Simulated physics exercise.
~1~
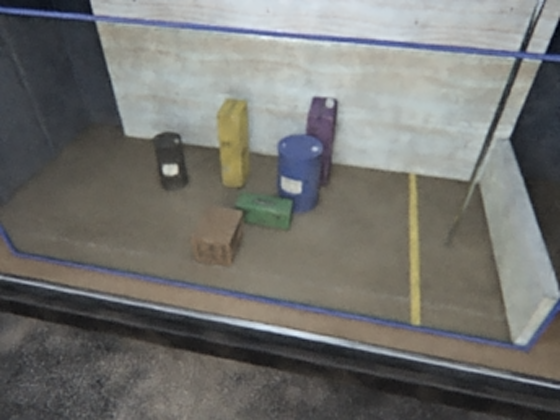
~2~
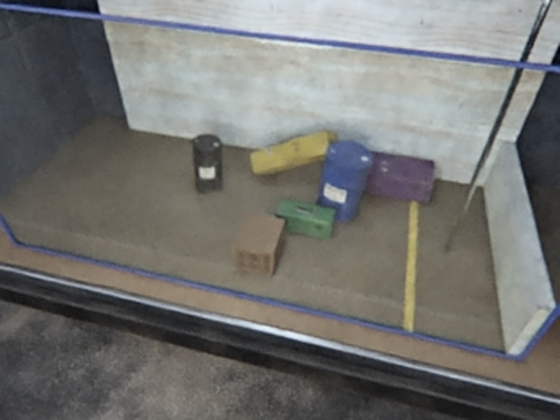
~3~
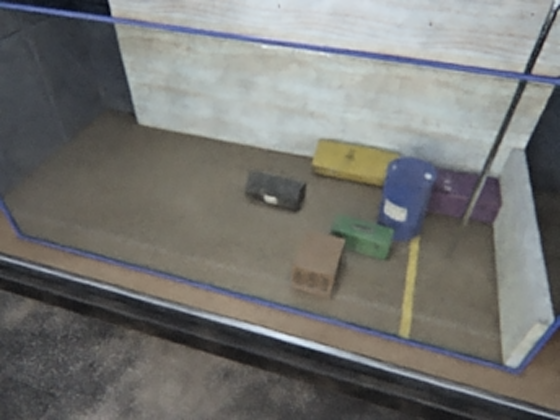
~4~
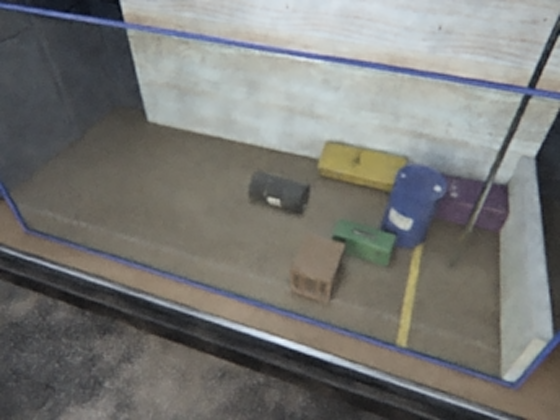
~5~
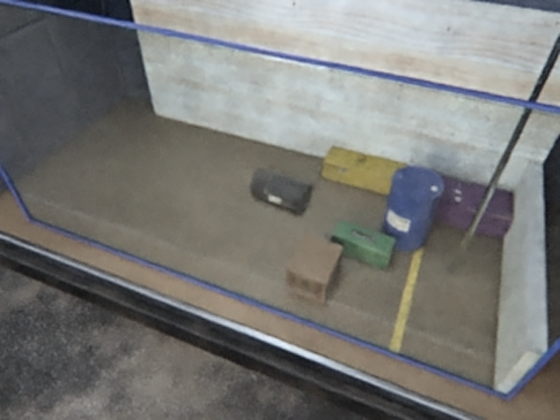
In a walled bay with a pole, a crate, a toolbox, two drums and two tall boxes slide right, the yellow and purple boxes toppling, then the black drum. They settle with the purple box past the yellow line and the upright blue drum and the rest short of it.
